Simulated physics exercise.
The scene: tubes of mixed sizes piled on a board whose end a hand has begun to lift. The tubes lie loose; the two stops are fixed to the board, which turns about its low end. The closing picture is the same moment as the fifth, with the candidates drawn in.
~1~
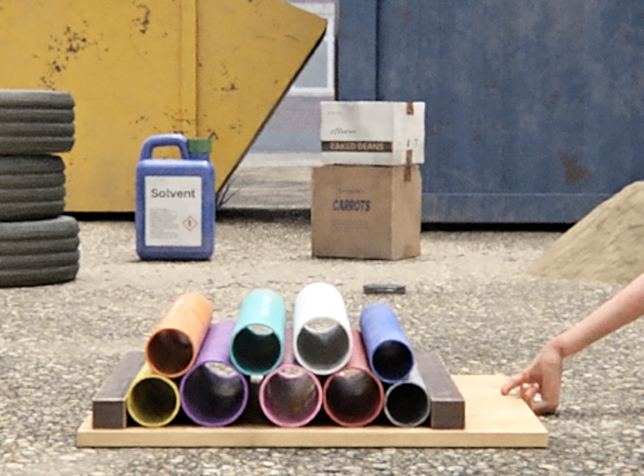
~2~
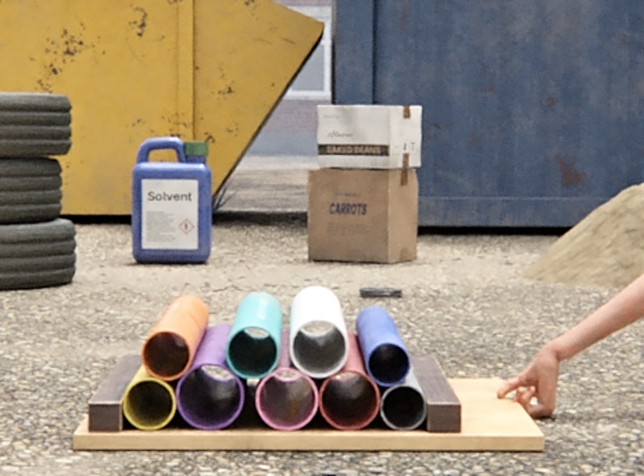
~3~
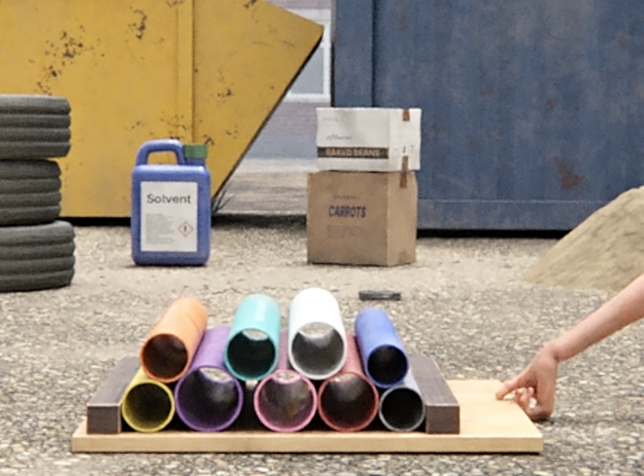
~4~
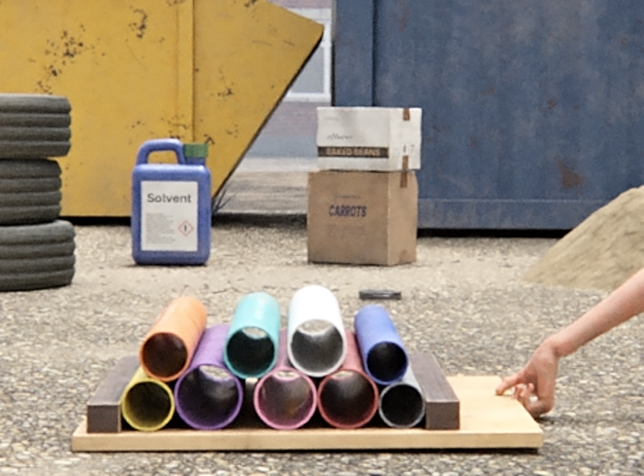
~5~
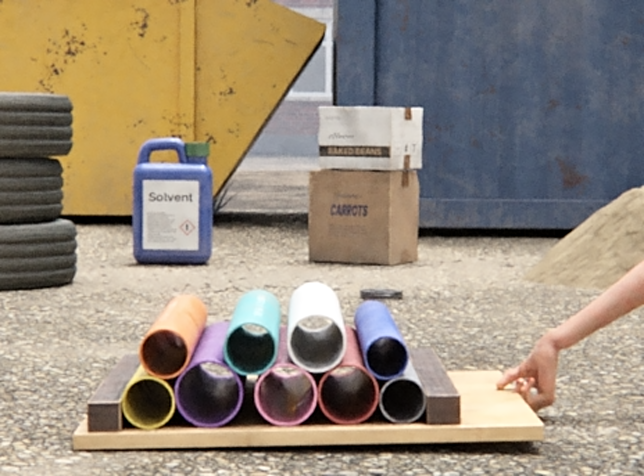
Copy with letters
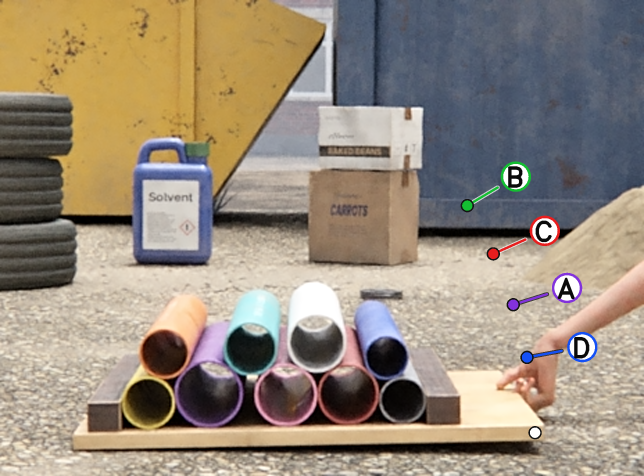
A hand at the right slightly raises the end of a board holding stacked coloured tubes.
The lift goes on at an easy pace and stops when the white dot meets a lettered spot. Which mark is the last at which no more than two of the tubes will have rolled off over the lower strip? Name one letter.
The last mark within the limit is B.
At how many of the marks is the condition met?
The number is four.
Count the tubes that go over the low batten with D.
The count is none.
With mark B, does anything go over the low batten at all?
Yes, at B.
On the marked copy, A at (513, 305); B at (467, 206); C at (494, 254); D at (527, 357); the white dot at (535, 433).
Following B. Soon after the start, board at 18°.
Later, board at 31°.
In the end, board at 31°, one over the low batten (orange).
As for the rest, A none over the low batten; C one over the low batten (orange); D none over the low batten.
